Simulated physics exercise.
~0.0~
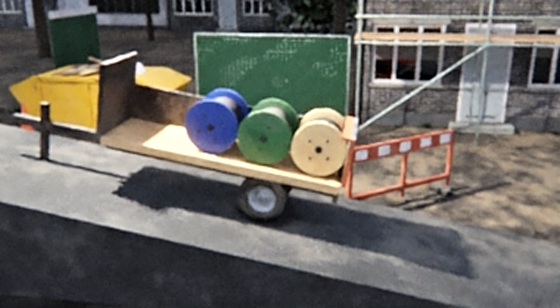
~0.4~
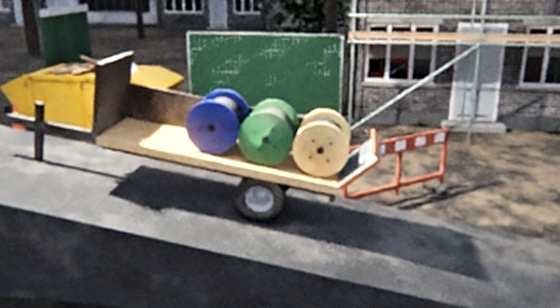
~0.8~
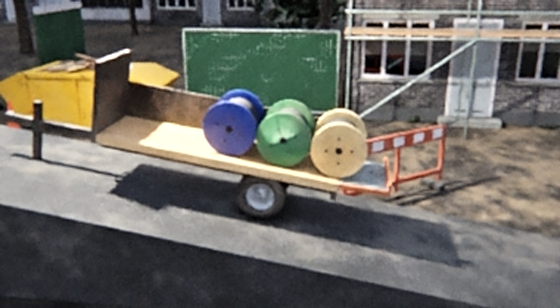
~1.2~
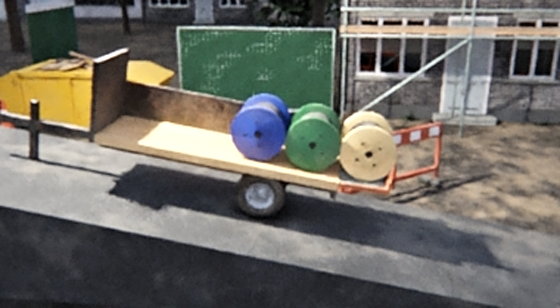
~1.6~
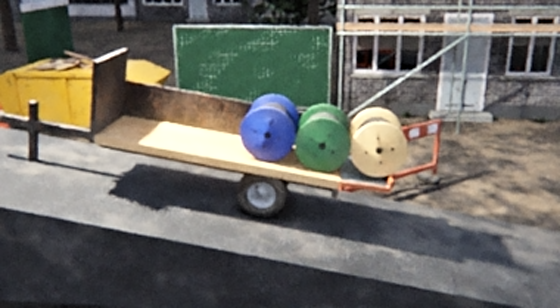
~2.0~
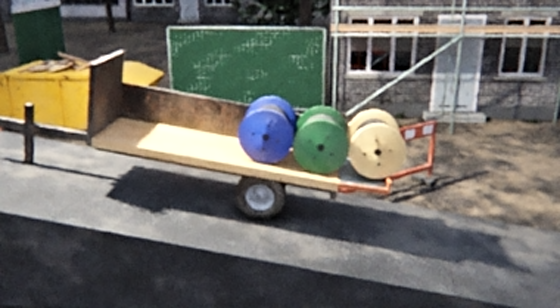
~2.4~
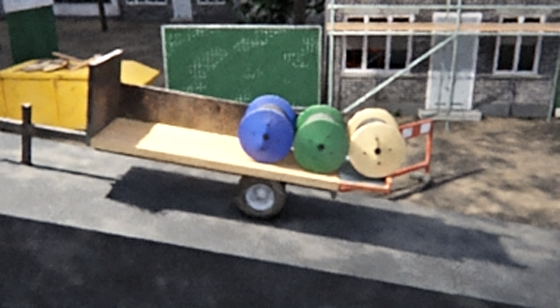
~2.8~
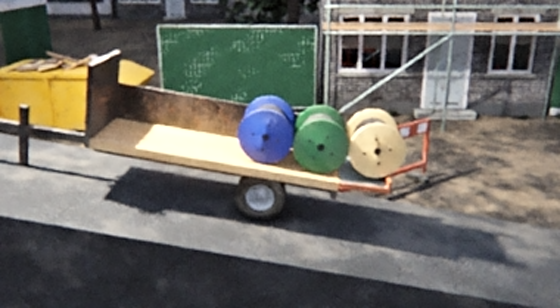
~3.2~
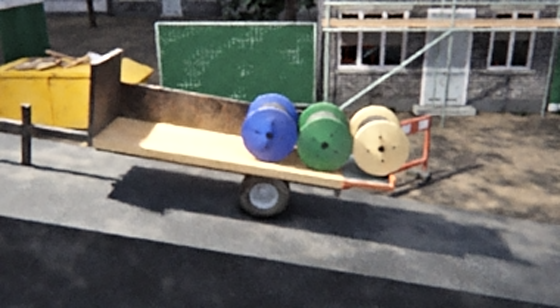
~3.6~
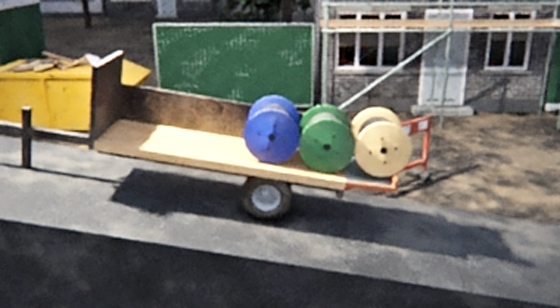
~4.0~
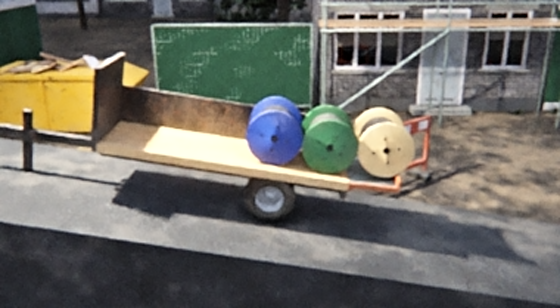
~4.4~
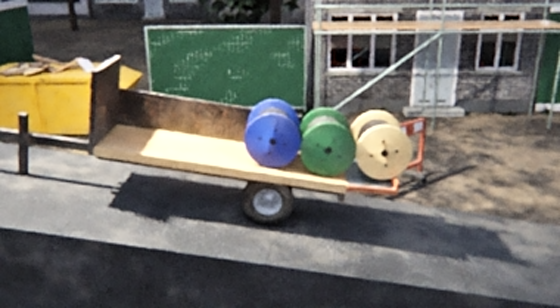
A tilted trailer's tailgate lowers, and three cable reels roll right but stay aboard.
